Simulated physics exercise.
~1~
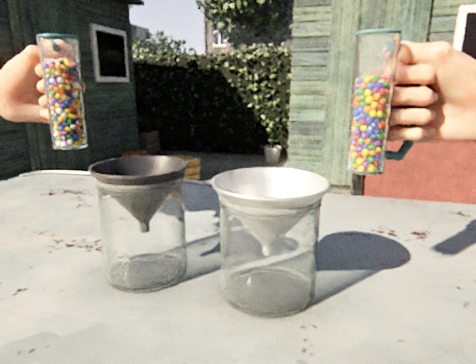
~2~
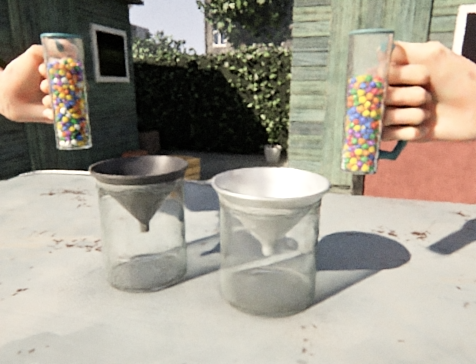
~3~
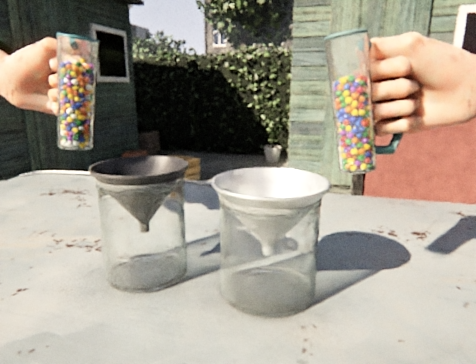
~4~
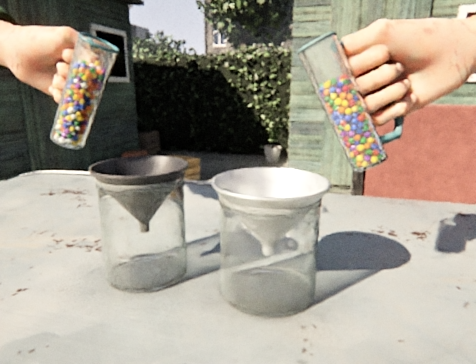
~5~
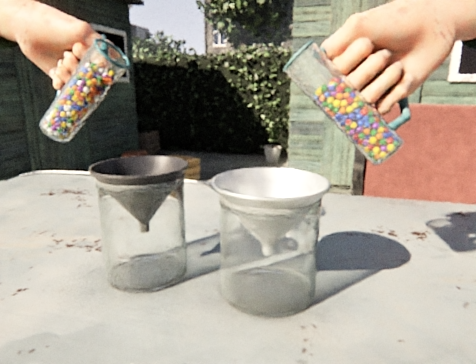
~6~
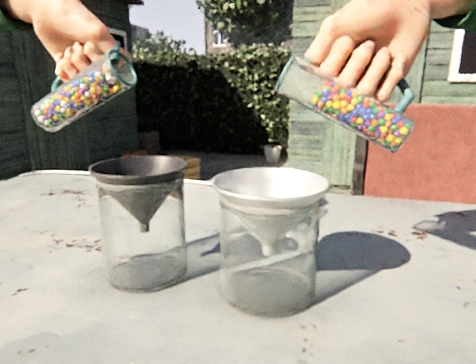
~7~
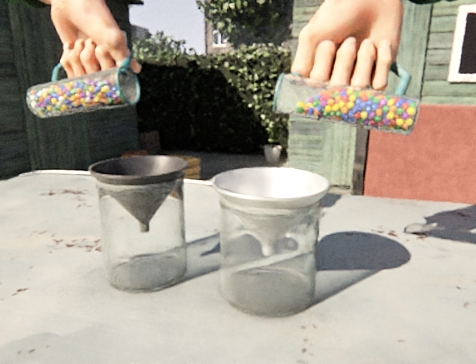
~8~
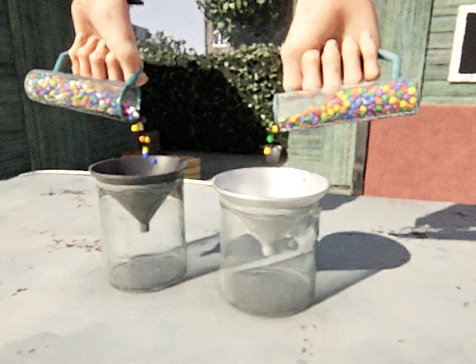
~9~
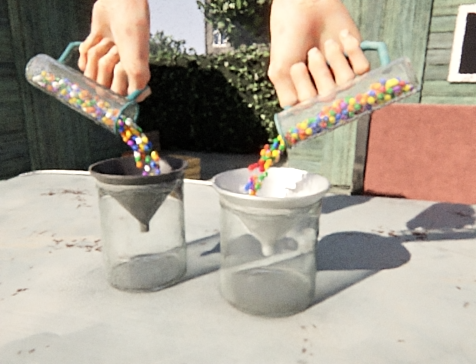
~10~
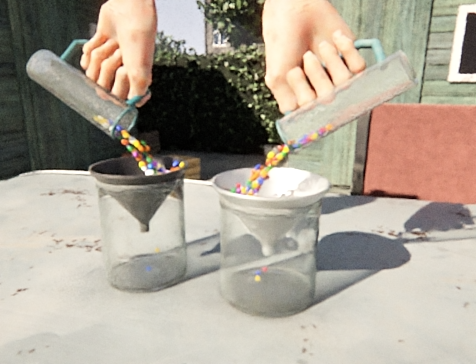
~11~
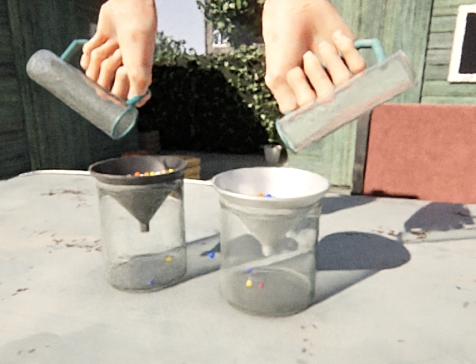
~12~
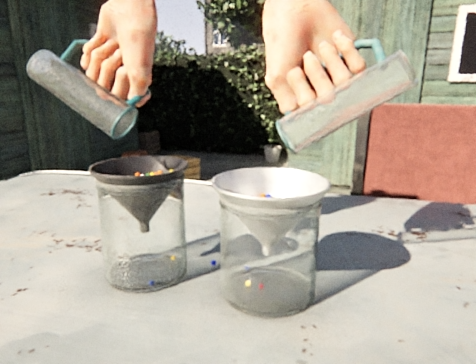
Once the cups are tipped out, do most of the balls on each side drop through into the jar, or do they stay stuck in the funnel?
On both sides they stay stuck in the funnel. Only a few stray balls reach each jar.
